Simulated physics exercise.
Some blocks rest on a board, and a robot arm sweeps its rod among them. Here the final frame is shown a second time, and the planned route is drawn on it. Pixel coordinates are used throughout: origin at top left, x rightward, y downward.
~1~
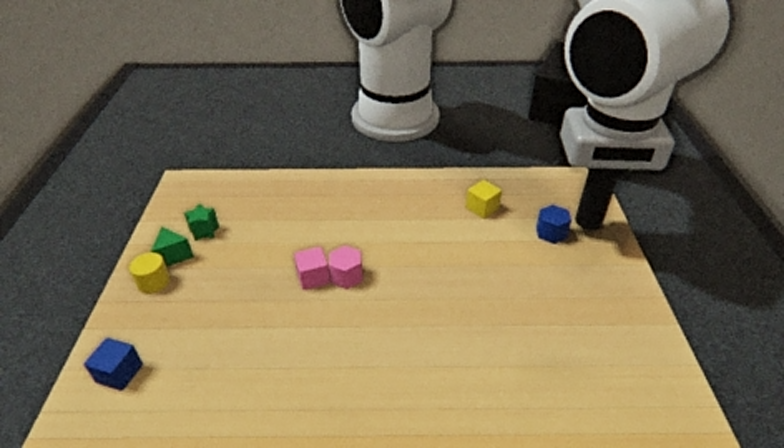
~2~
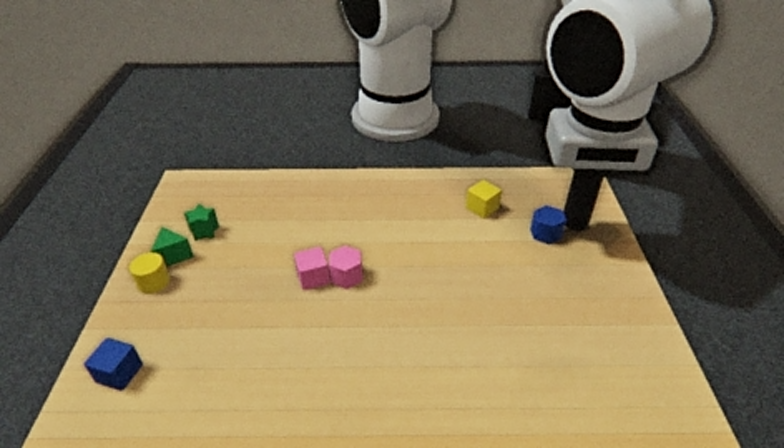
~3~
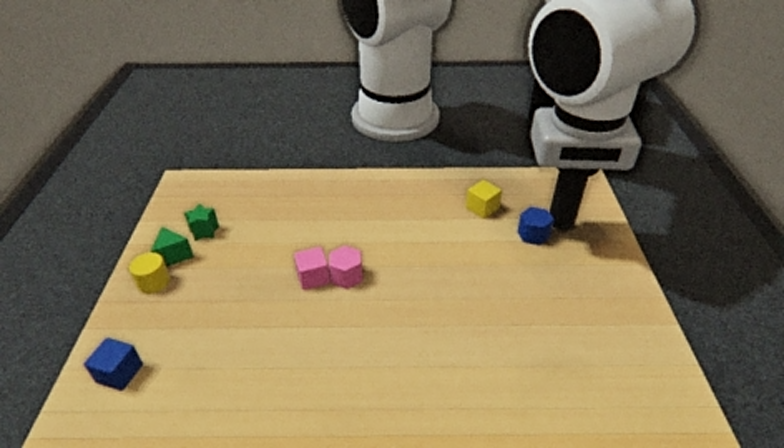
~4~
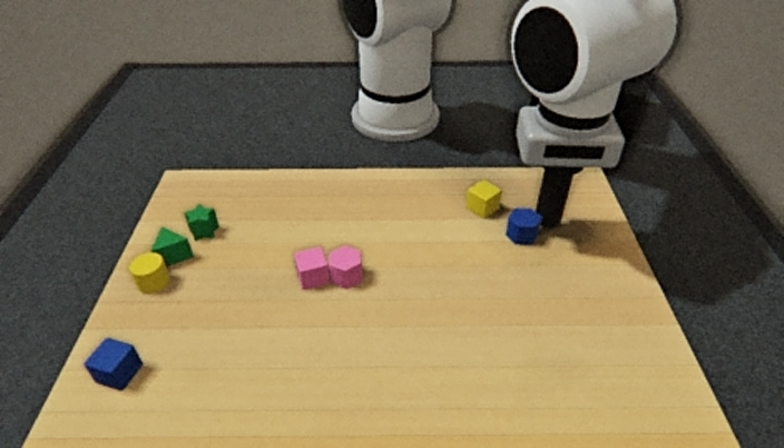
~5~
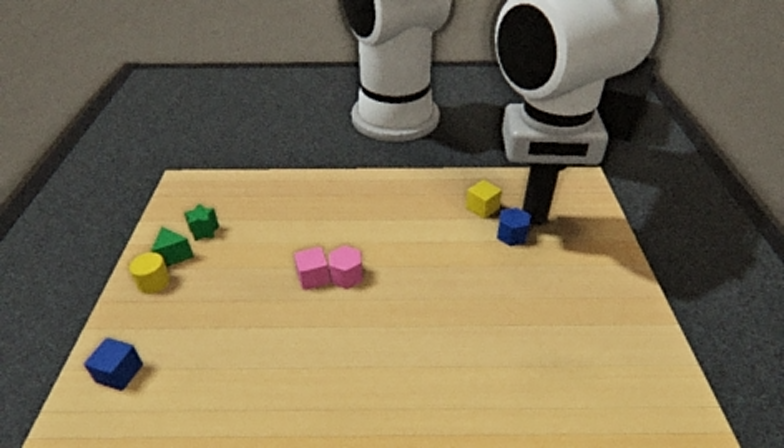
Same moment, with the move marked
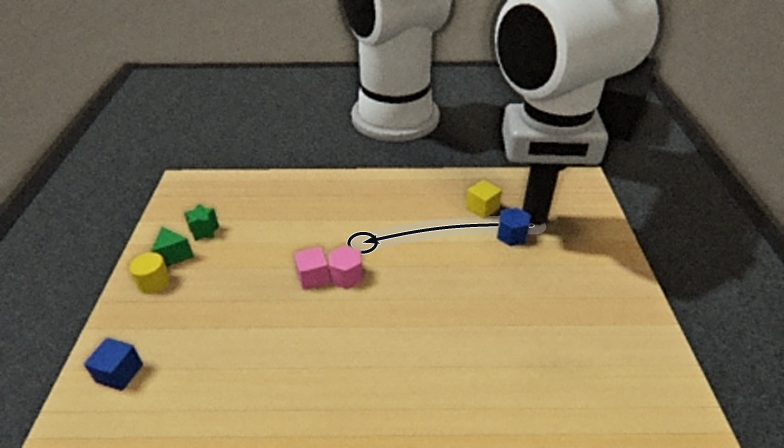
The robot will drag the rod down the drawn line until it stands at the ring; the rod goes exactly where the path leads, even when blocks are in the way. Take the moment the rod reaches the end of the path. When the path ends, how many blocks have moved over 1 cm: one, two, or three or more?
The answer is a single block.
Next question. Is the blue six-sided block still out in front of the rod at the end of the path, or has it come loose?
Prediction: Slipped aside.
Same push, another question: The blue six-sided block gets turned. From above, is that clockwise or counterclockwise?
Viewed from overhead, the blue six-sided block winds up turned anticlockwise.
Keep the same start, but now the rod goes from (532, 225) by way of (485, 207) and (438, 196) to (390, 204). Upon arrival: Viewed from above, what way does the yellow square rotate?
It spins with the clock.
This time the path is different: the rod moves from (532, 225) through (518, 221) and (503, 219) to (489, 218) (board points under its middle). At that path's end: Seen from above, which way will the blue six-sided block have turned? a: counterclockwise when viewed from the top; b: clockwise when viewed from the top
Option a.
Drawn move, from (532, 225) via (475, 225) and (419, 231), ending at (363, 243).
What follows on the original path. One third of the way, rod at (474, 217); yellow square at (480, 189), turned 30° clockwise; blue six-sided block at (489, 225), turned 45° anticlockwise.
Two thirds of the way, rod at (419, 223); yellow square at (480, 189), turned 30° clockwise; blue six-sided block at (489, 225), turned 45° anticlockwise.
At the end, rod at (362, 234); pink six-sided block still; yellow square at (480, 189), turned 30° clockwise; blue six-sided block at (489, 225), turned 45° anticlockwise.
